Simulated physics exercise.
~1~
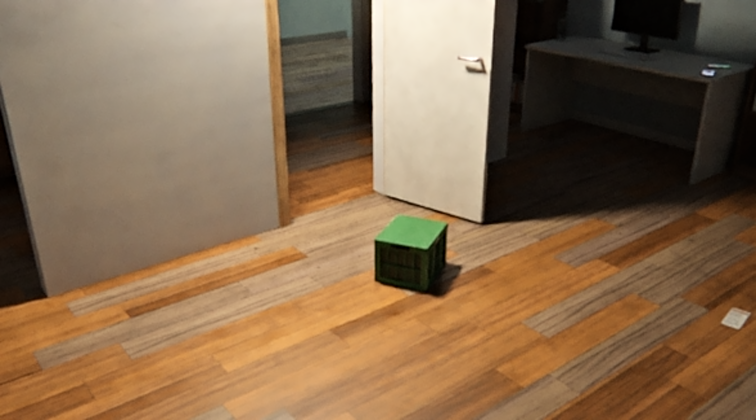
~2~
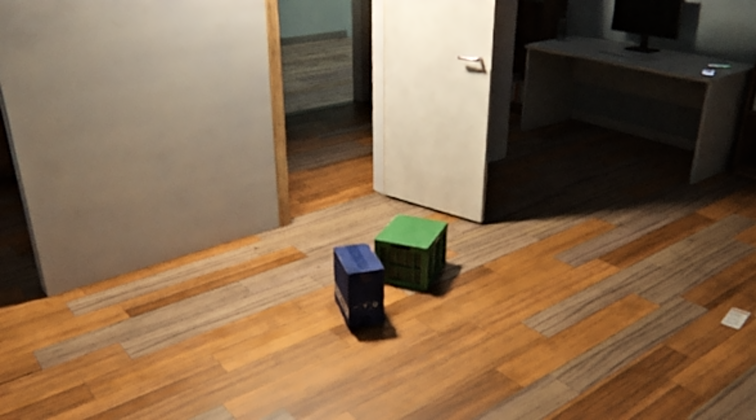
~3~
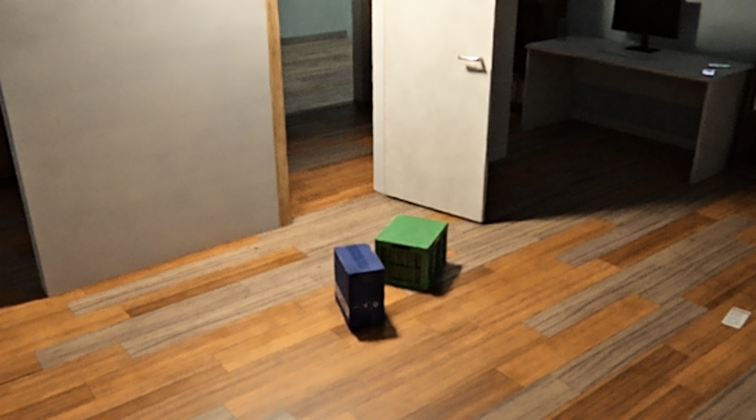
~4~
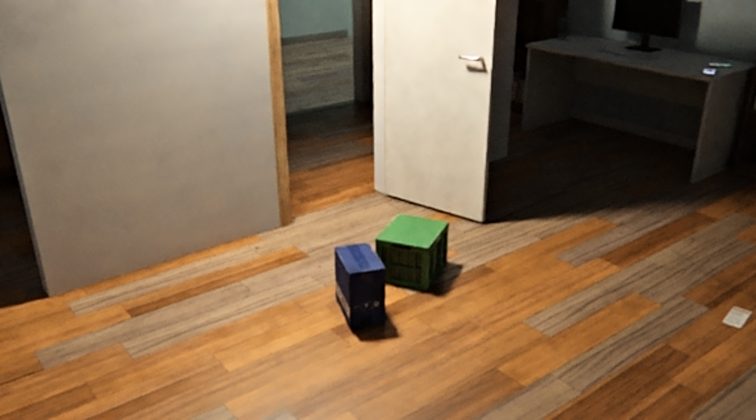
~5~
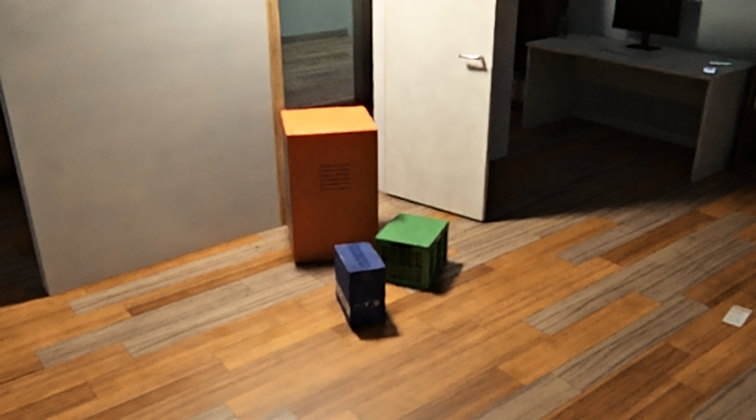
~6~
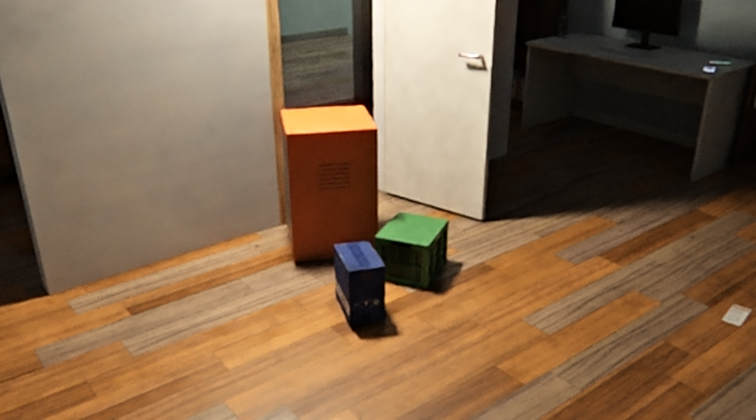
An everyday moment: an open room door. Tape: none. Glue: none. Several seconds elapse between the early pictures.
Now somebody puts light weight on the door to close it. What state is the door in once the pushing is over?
The attempt is thwarted.
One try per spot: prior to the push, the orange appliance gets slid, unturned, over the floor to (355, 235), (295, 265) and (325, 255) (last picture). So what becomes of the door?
So on try one it is halted early, on try two it completes its arc, and on try three it is halted early.
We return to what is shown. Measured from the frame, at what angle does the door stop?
Near 45° open.
Then, 0.60 s later than the last frame, door at 93°.
Then, 0.90 s later than the last frame, door at 80°.
Then, 1.20 s later than the last frame, door at 65°.
Then, 1.50 s later than the last frame, door at 48°.
When it is over, door at 46°; all 3 as before. End places, in pixels of the last picture, orange appliance near (327, 182).
